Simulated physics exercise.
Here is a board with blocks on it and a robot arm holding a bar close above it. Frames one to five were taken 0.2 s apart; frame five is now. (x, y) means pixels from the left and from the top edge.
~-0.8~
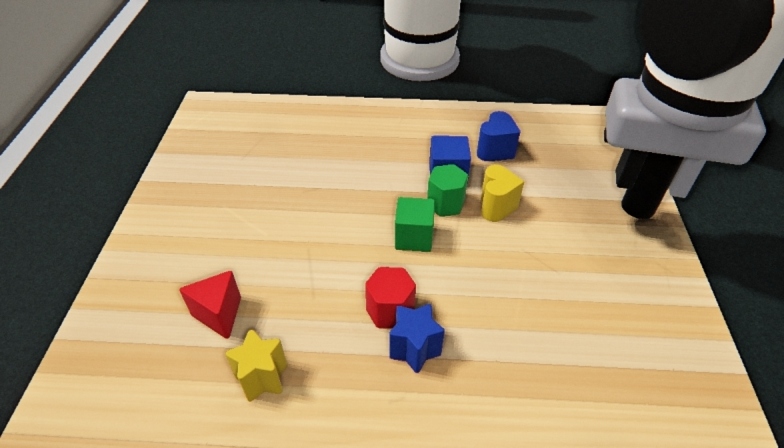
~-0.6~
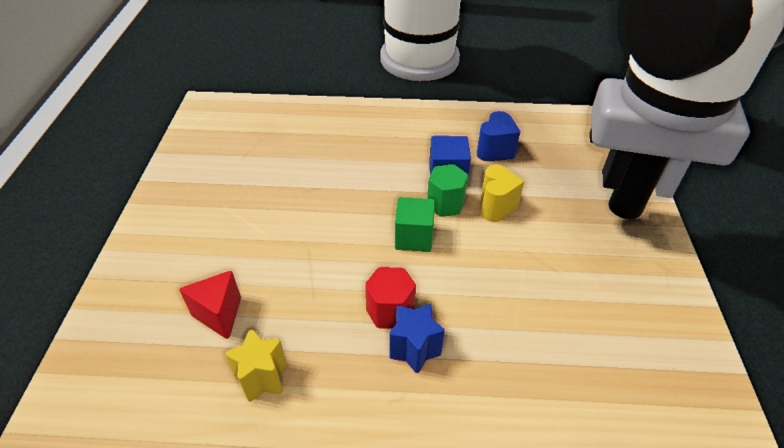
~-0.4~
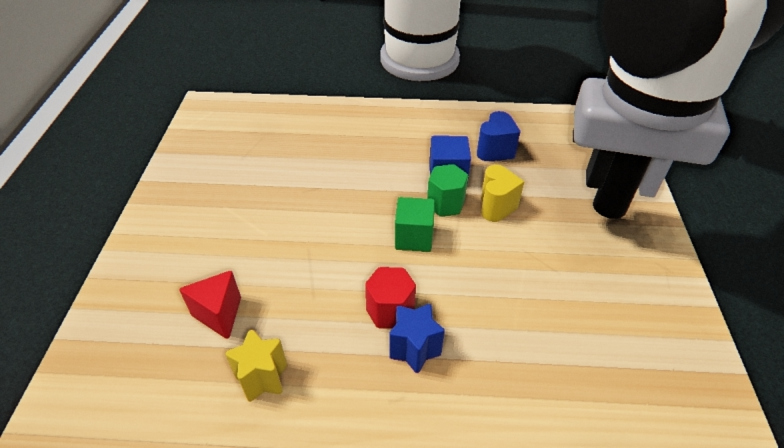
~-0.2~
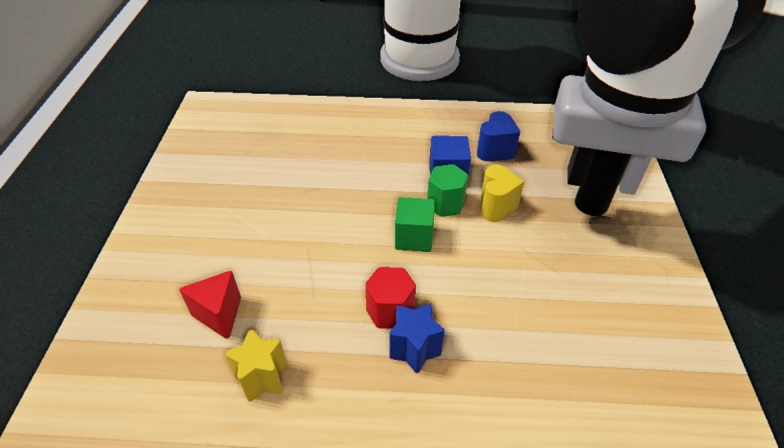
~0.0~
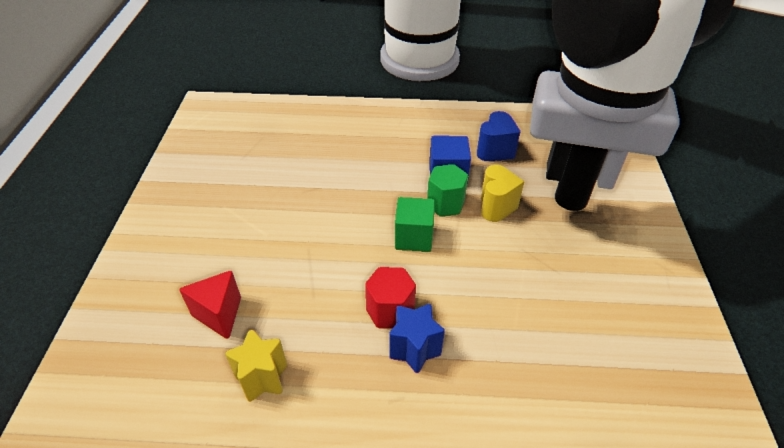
We see a robot arm holding a dark bar near the right side of a wooden board with colourful blocks on it. The bar moves steadily left, nearer the yellow heart-shaped block, while all the blocks stay still.
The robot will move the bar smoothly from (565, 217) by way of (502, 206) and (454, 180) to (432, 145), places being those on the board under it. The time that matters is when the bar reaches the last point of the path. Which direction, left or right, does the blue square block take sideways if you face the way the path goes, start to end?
It slides rightward.
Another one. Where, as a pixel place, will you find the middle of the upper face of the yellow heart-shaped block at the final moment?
It ends at (428, 160).
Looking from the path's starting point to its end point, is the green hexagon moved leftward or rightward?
It slides leftward.
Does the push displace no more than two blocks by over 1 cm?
It seems not.
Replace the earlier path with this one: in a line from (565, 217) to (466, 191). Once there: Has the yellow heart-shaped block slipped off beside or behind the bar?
It seems not.
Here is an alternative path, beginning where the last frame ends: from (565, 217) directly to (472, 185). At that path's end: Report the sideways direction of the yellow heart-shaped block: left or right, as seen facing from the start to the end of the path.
The yellow heart-shaped block goes left.
What follows on the original path. One third of the way, bar (506, 189); green hexagon (436, 175), turned 15° anticlockwise; yellow heart-shaped block (470, 174).
Two thirds of the way, bar (456, 163); green hexagon (405, 179), turned 45° anticlockwise; blue square block (433, 132); yellow heart-shaped block (428, 161), turned 65° anticlockwise.
At the end, bar (434, 127); green hexagon (405, 179), turned 45° anticlockwise; blue square block (404, 110), turned 60° anticlockwise; blue heart-shaped block not moved; yellow heart-shaped block (428, 160), turned 70° anticlockwise.
